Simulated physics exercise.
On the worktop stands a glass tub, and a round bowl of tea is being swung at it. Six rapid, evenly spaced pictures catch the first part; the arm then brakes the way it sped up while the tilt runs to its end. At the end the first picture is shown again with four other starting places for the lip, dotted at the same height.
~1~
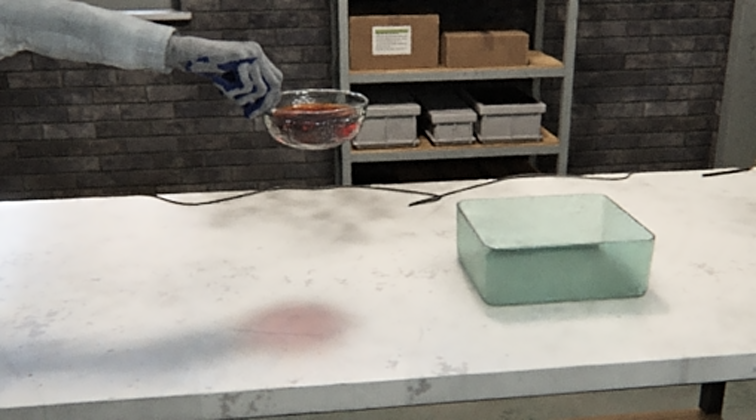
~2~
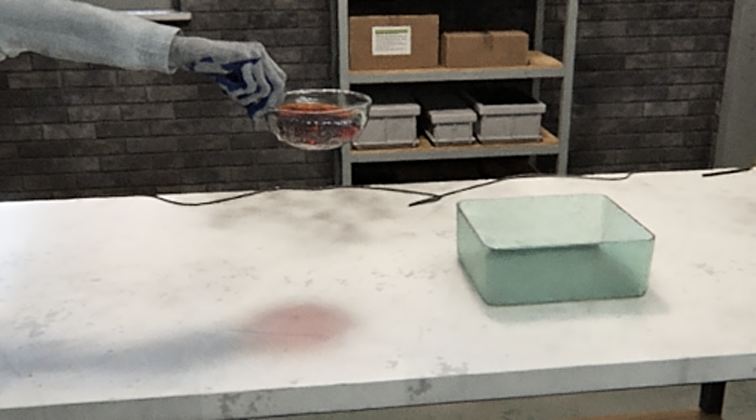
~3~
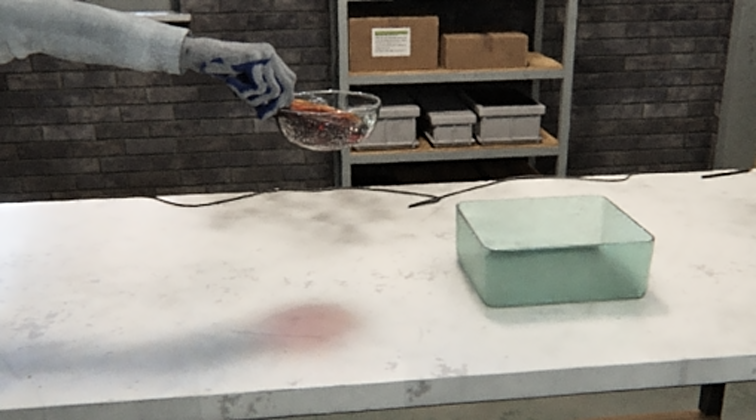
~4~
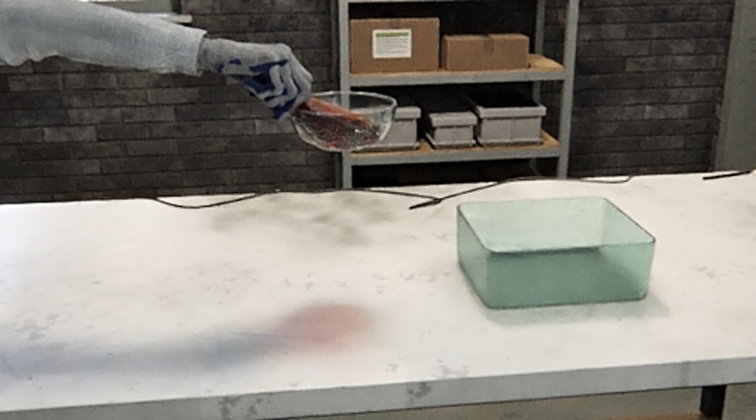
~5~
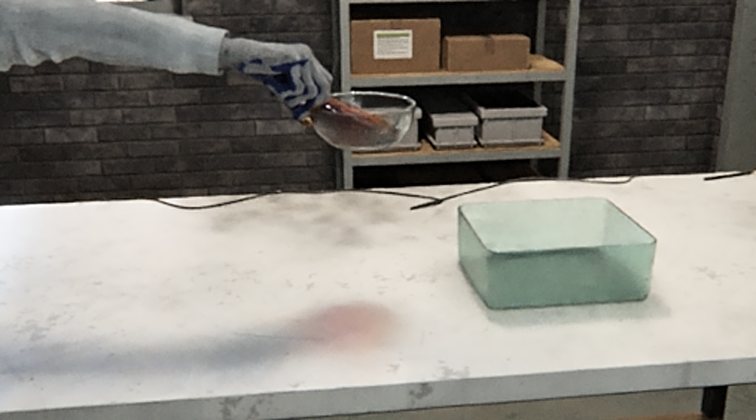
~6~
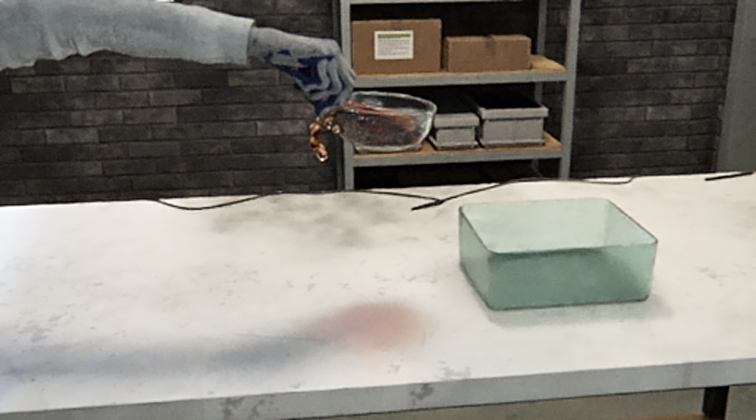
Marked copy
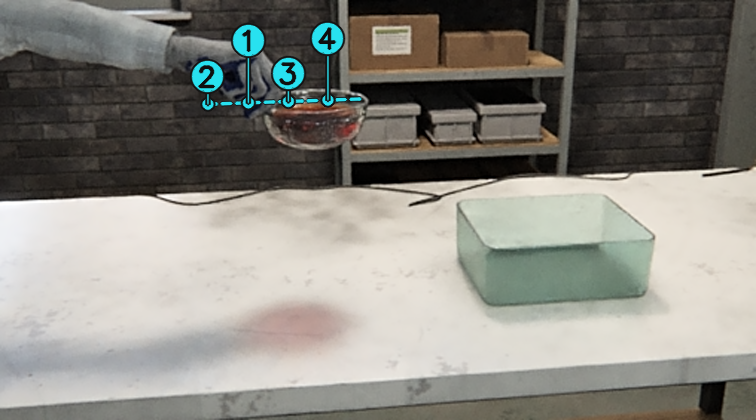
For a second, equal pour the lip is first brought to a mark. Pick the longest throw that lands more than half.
Spot 4.
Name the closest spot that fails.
3 it is.
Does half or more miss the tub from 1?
Yes, it does.
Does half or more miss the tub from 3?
Yes.
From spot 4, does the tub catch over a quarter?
Yes, clearly.
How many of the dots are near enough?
One of the four.
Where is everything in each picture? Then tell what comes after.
Upright, lip at (365, 98); tub from (482, 305) to (645, 294); nothing has left yet, in the first frame.
Upright, lip at (368, 98); nothing has left yet, in the second frame.
Upright, lip at (378, 100); nothing has left yet, in the third frame.
Upright, lip at (393, 101); tea is over the rim, down to (290, 106), in the fourth frame.
Upright, lip at (412, 101); tea is over the rim, down to (305, 121), in the fifth frame.
Tipped about 5°, lip at (433, 105); tea is over the rim, down to (323, 155), in the sixth frame.
In cyan, 1 at (248, 102); 2 at (207, 104); 3 at (288, 101); 4 at (327, 100).
For spot 1, about 2 % lands in the tub, 98 % falls short.
For spot 2, about 0 % lands in the tub, 100 % falls short.
For spot 3, about 34 % lands in the tub, 61 % falls short and 5 % goes beside or beyond.
For spot 4, about 61 % lands in the tub, 30 % falls short and 9 % goes beside or beyond.
